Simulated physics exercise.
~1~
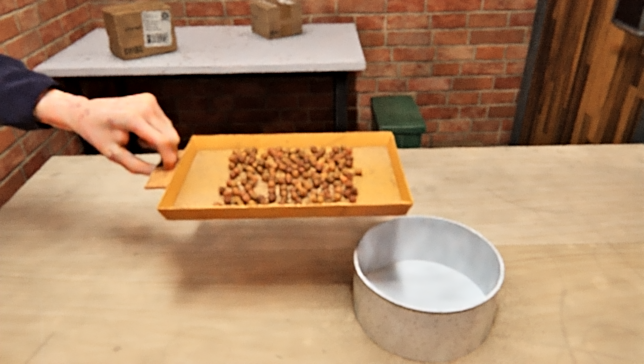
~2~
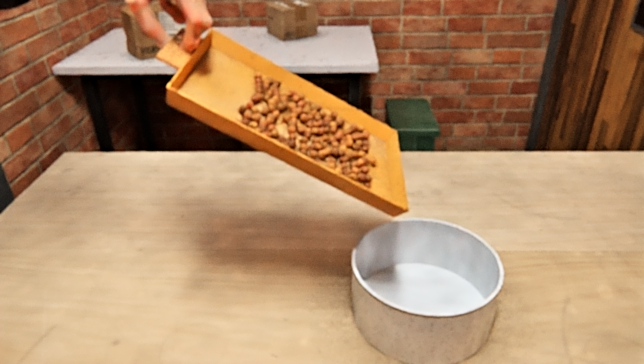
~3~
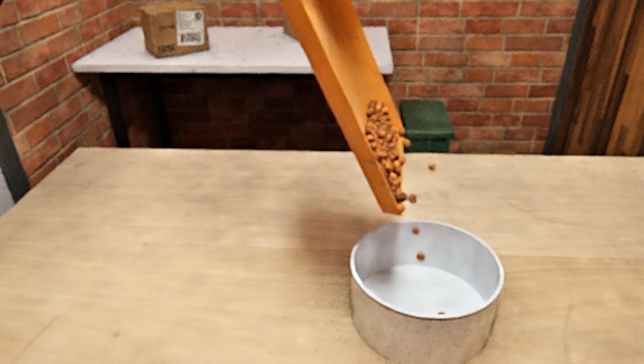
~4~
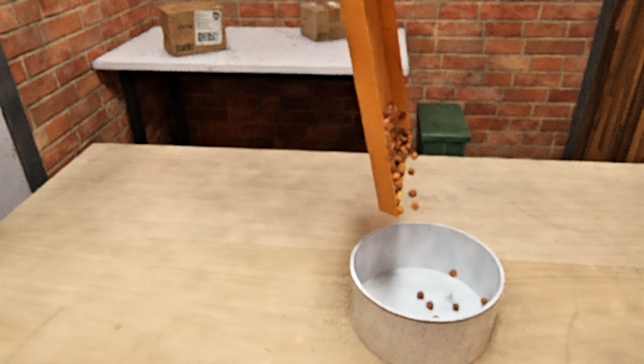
Orange tray of small brown balls lifting and tipping steeply in a hand's grip, spilling a few into a round metal pot.
